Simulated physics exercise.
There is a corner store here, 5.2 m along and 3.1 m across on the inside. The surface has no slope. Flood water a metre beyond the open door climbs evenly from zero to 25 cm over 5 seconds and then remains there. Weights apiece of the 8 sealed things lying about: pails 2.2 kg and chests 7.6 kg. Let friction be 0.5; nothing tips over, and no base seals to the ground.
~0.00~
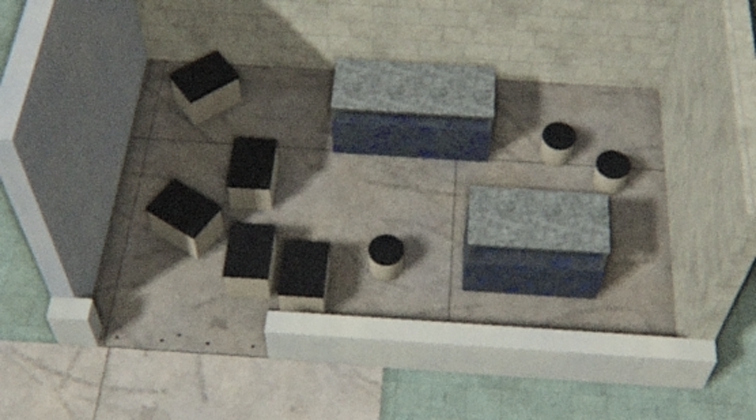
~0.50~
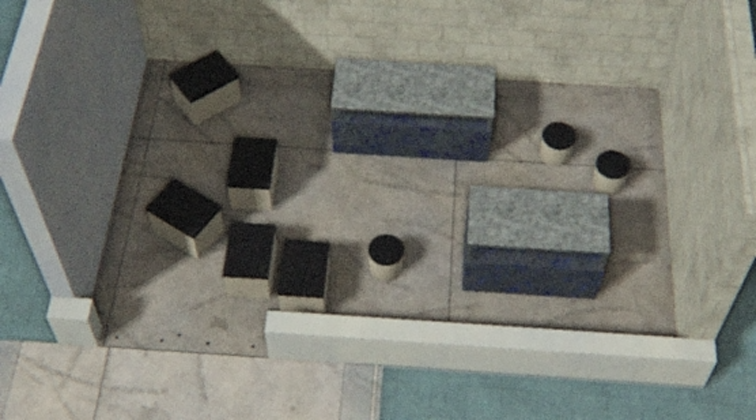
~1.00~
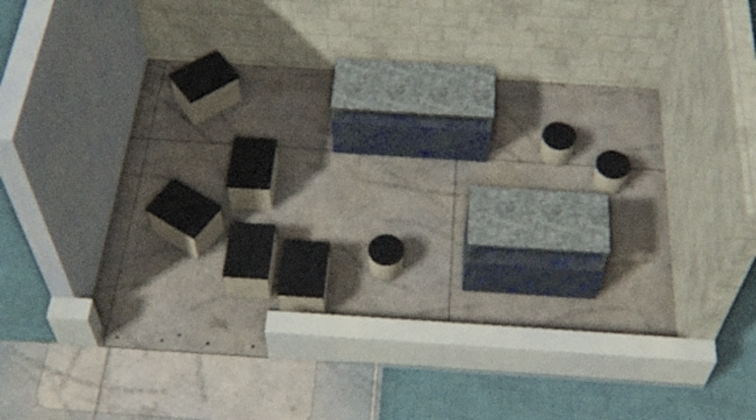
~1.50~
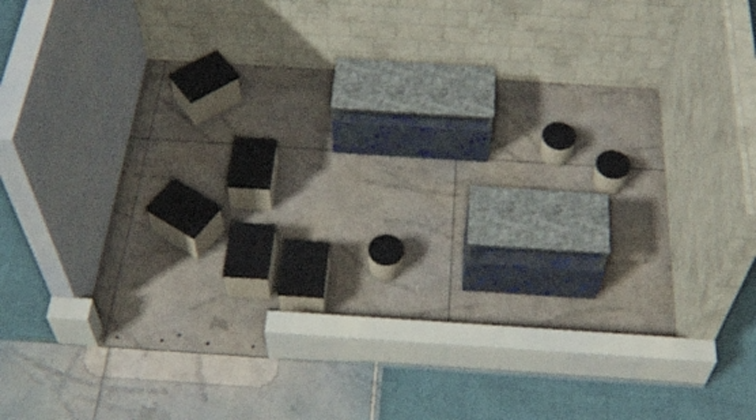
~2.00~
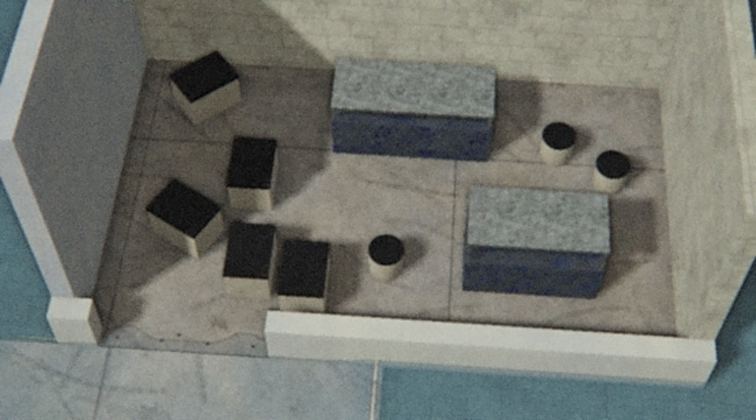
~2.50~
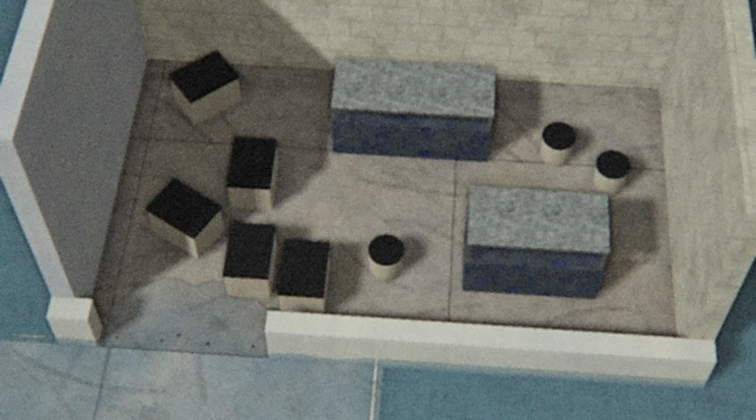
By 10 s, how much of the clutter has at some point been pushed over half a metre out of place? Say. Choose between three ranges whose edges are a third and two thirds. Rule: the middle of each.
The range is the middle one, a third to two thirds.
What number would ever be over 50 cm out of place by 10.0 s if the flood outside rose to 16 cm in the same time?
Count under that change: 4.
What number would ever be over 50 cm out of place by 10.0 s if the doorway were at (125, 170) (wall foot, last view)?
The count would be 8.
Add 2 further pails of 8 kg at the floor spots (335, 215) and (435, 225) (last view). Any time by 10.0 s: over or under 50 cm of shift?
Order as asked - beyond the cutoff and inside the cutoff.
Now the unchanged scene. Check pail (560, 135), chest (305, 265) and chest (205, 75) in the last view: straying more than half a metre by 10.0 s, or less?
One by one: Below; below; above.
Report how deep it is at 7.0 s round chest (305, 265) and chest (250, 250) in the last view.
First roughly 2 cm, second roughly 3 cm.
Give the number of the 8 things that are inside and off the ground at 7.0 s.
Answer: 4.
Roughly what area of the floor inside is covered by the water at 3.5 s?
About 2.0 m2.
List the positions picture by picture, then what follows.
The first picture shows a pail at (559, 135) rests on the ground; a chest at (183, 207), on the bottom; water covers 0.0 m2; 0 of 8 have shifted.
The second picture shows a pail at (559, 135) rests on the ground; a chest at (183, 207), on the bottom; water covers 0.0 m2; 0 of 8 have shifted.
The third picture shows a pail at (559, 135), on the bottom; a chest at (183, 207), on the bottom; 0.0 m2 under water; 0 of 8 have shifted.
The fourth picture shows a pail at (559, 135) rests on the ground; a chest at (183, 207) rests on the ground; water covers 0.0 m2; 0 of 8 have shifted.
The fifth picture shows a pail at (559, 135) rests on the ground; a chest at (183, 207) rests on the ground; 0.0 m2 under water; 0 of 8 have shifted.
The sixth picture shows a pail at (559, 135) rests on the ground; a chest at (183, 207) rests on the ground; 0.6 m2 under water; 0 of 8 have shifted.
After 3.5 s 0 of 8 are over 50 cm from their spots; 0 afloat.
After 4.5 s 2 of 8 are over 50 cm from their spots; 0 afloat.
After 7.0 s 3 of 8 are over 50 cm from their spots; 4 afloat.
After 10.0 s 5 of 8 are over 50 cm from their spots, and 5 have been at some point; 7 afloat.
